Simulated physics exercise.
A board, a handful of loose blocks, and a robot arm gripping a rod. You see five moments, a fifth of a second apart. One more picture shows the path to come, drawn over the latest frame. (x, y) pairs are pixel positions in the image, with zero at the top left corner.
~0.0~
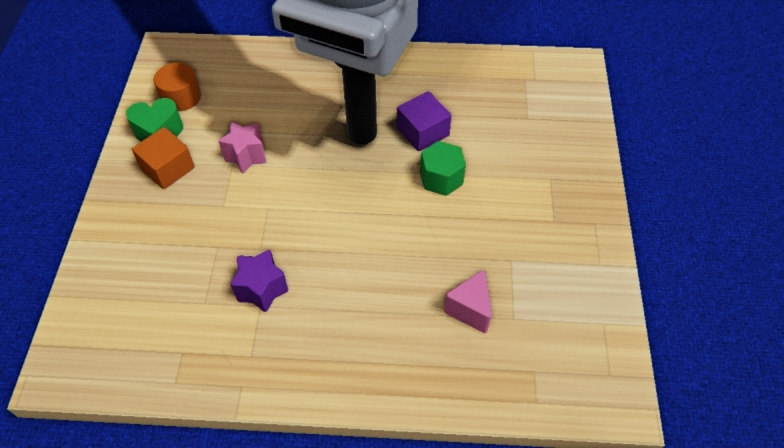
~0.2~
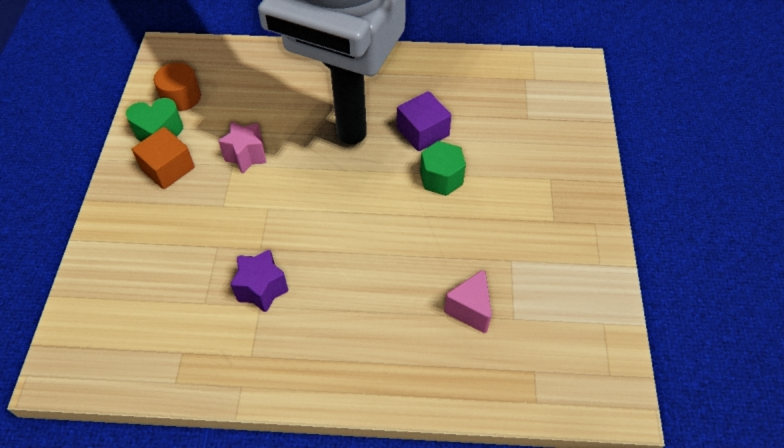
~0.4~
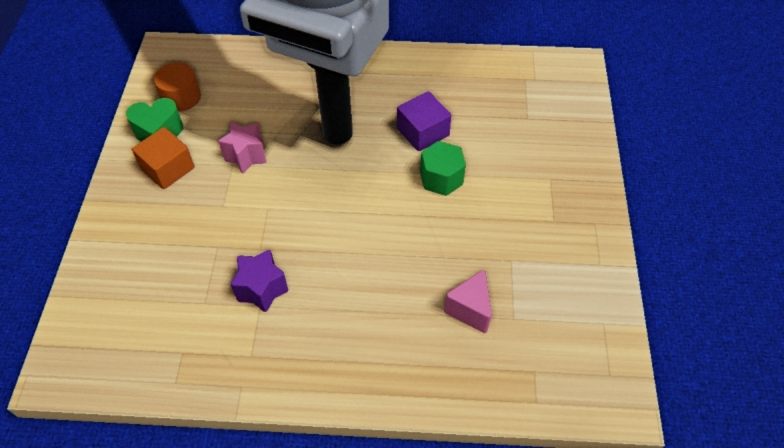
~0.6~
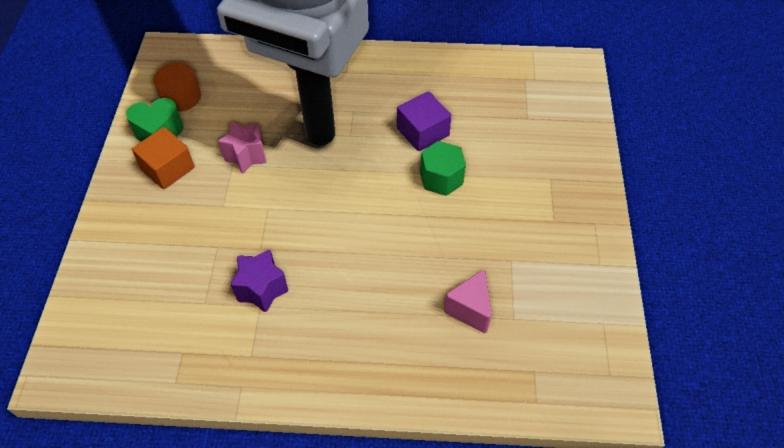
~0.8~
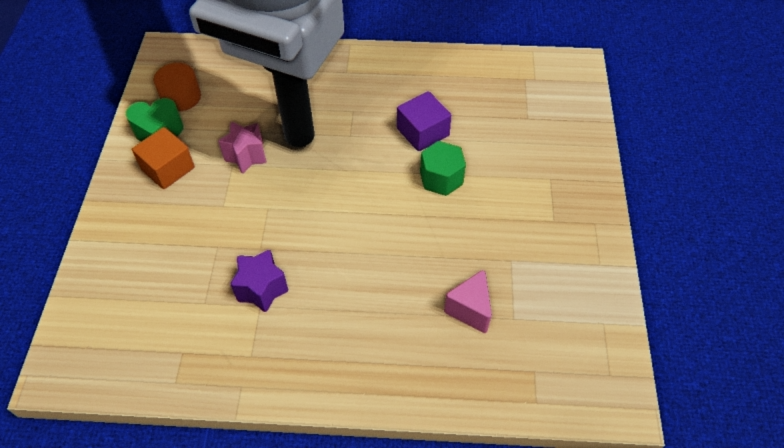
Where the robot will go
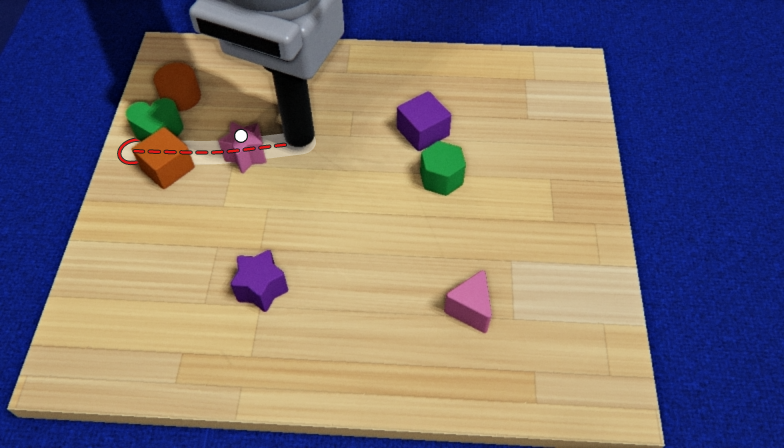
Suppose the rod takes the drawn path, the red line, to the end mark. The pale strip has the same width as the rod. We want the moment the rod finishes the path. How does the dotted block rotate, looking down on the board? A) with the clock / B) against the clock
B.
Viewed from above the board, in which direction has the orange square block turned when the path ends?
Looking from above, the answer is clockwise.
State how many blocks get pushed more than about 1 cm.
Displaced: Three or more.
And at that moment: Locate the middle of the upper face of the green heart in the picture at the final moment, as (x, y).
It will likely be found at (133, 105).
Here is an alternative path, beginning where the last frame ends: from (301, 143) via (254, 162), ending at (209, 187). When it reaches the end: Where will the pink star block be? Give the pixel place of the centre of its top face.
Answer: (182, 150).
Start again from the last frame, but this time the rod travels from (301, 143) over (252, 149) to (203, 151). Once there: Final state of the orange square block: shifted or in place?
It does get moved.
The drawn path runs from (301, 143) over (246, 150) and (190, 153) to (135, 151); the dot is on the pink star block.
The first path, step by step. One third of the way, rod (243, 143); pink star block (212, 142), turned 20° anticlockwise.
Two thirds of the way, rod (186, 146); orange square block (127, 159), turned 40° clockwise; pink star block (173, 156), turned 70° anticlockwise.
At the end, rod (131, 145); green heart (133, 105), turned 55° clockwise; orange square block (123, 162), turned 35° clockwise; orange circle not moved; pink star block (170, 156), turned 90° anticlockwise.
